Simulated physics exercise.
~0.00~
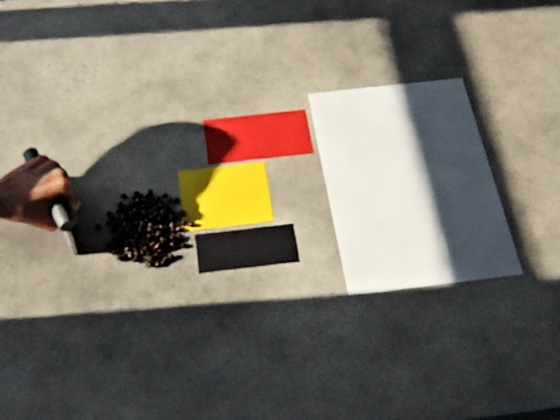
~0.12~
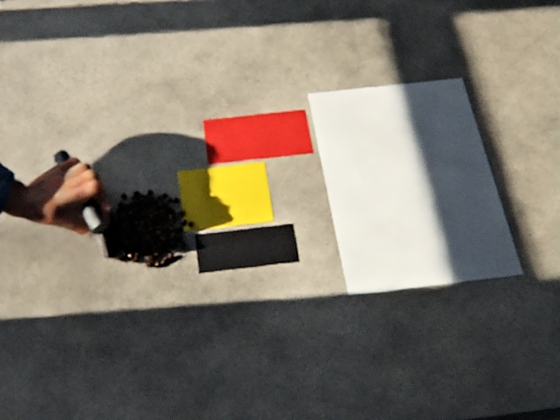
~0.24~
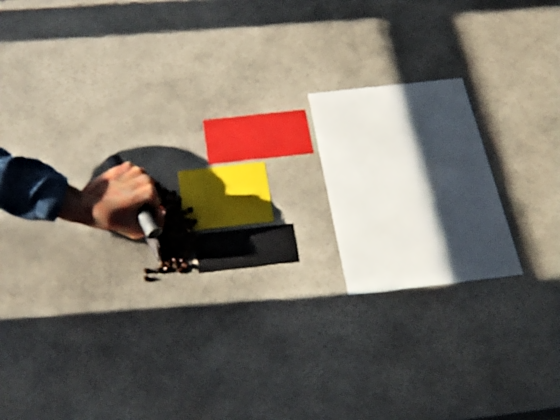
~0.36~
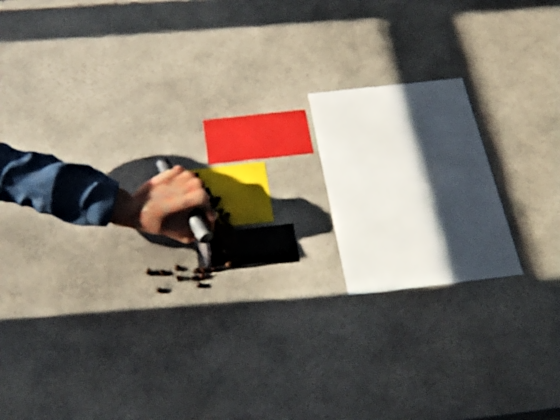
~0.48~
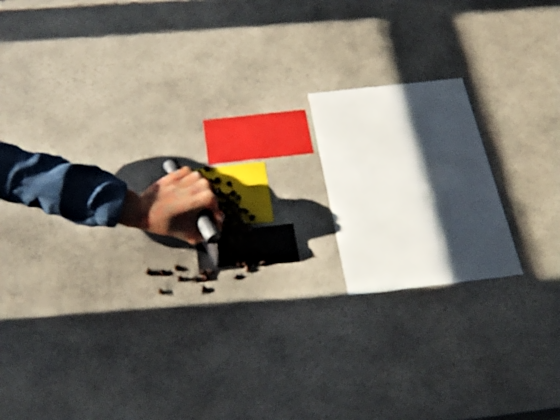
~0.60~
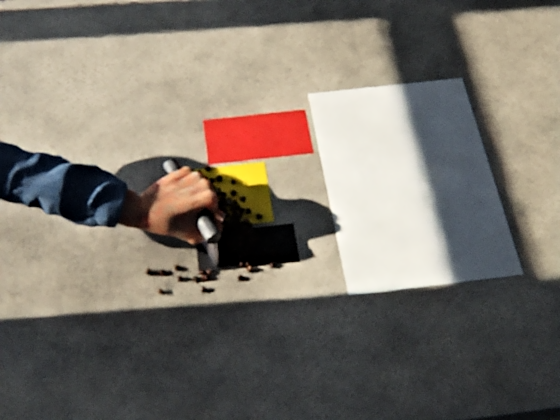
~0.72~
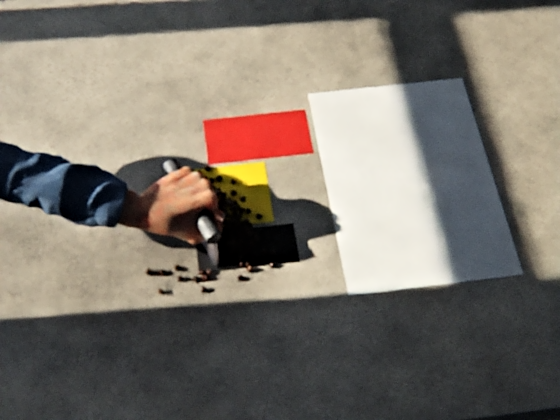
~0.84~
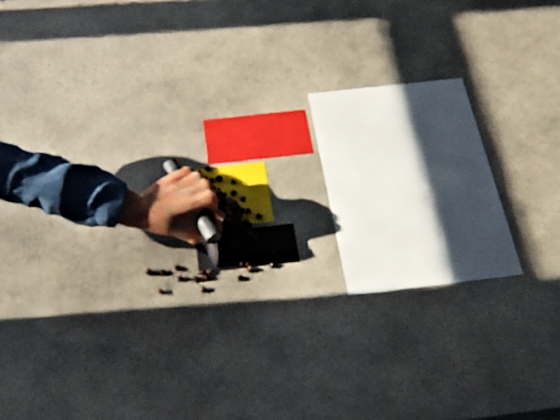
A hand in a dark blue sleeve grips a scraper beside a small heap of dark coffee beans on a sunlit, pale grey surface crossed by bands of shadow, seen from above. To the right of the heap lie red, yellow and black sheets, one below another, with a large white sheet beyond them. The hand pushes the scraper rightward into the beans, driving them onto the yellow and black sheets. It then stops, and the beans spread slightly farther before settling, scattered over both sheets and the bare surface nearby, while the red and white sheets stay clear.
